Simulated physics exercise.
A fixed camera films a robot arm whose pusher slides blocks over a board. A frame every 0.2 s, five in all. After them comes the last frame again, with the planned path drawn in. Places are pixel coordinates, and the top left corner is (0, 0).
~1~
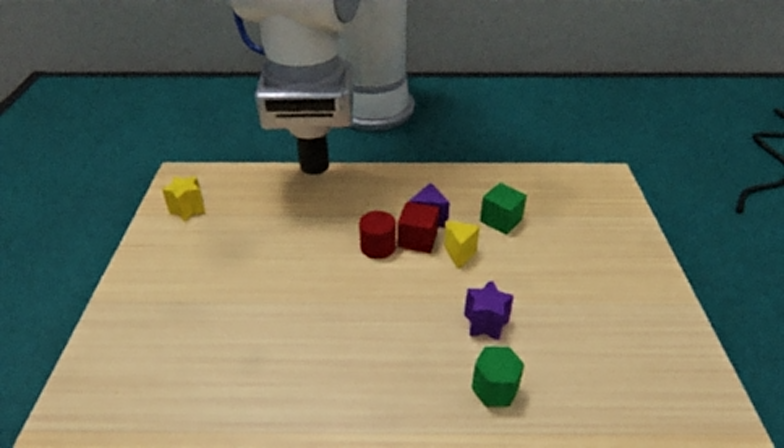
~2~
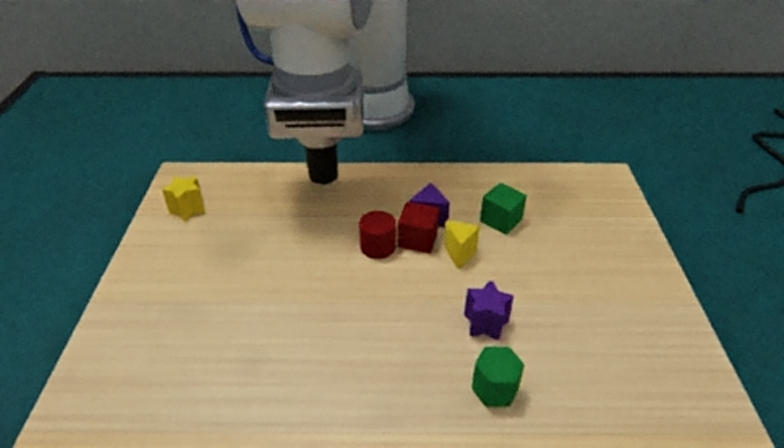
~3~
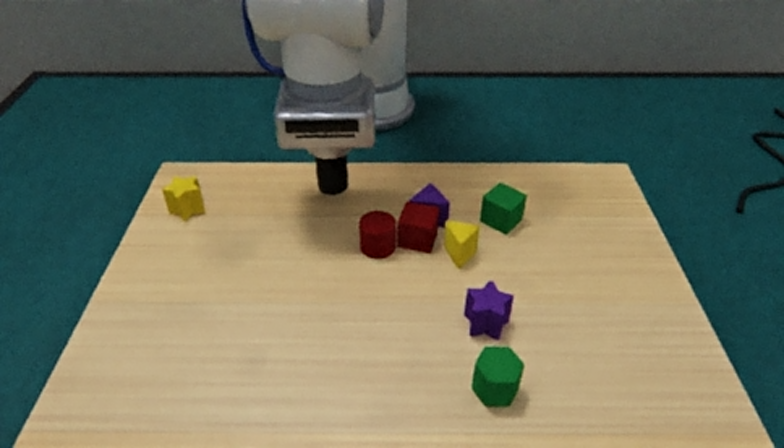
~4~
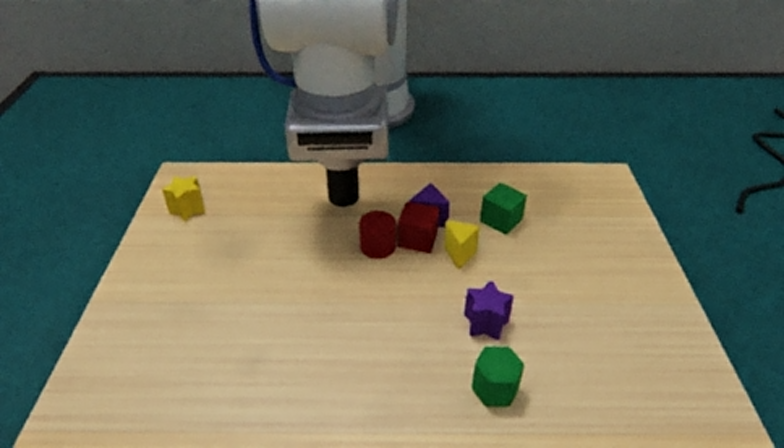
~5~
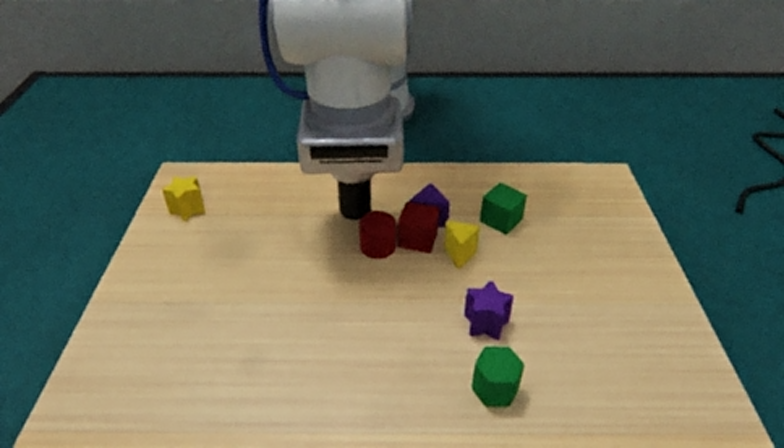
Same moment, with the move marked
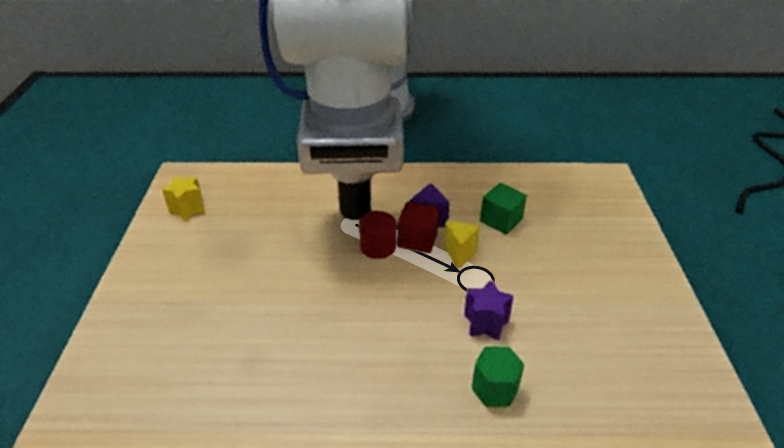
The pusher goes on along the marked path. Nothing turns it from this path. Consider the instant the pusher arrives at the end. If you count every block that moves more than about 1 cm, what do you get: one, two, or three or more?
Three or more blocks.
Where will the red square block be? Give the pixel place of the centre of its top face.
At (462, 219).
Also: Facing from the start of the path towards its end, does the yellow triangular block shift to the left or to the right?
Taking start-to-end as forward, the block's sideways shift goes to the left.
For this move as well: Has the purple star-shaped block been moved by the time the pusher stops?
No.
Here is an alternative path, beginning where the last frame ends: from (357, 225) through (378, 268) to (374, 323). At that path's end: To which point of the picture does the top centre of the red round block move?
I'd guess (416, 266).
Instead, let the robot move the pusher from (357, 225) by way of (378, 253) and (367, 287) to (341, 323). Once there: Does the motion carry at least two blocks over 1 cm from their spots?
No, I don't think so.
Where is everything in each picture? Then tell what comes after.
The first picture shows pusher's lower end (315, 167); red round block (378, 222); red square block (419, 214); purple triangular block (430, 195); yellow triangular block (462, 230); purple star-shaped block (490, 298).
The second picture shows pusher (324, 177); blocks still.
The third picture shows pusher (333, 187); blocks still.
The fourth picture shows pusher (344, 198); blocks still.
The fifth picture shows pusher (356, 211); red round block (378, 222); red square block (419, 214); purple triangular block (430, 195); yellow triangular block (462, 230); purple star-shaped block (490, 298).
Drawn move, from (357, 225) directly to (476, 280).
What follows on the original path. One third of the way, pusher (395, 228); red round block (396, 241); red square block (430, 216), turned 20° anticlockwise.
Two thirds of the way, pusher (435, 245); red round block (405, 250); red square block (460, 219), turned 60° anticlockwise; yellow triangular block (484, 231), turned 65° clockwise.
At the end, pusher (478, 265); red round block (405, 250); red square block (462, 219), turned 65° anticlockwise; purple triangular block still; yellow triangular block (496, 234); purple star-shaped block still.
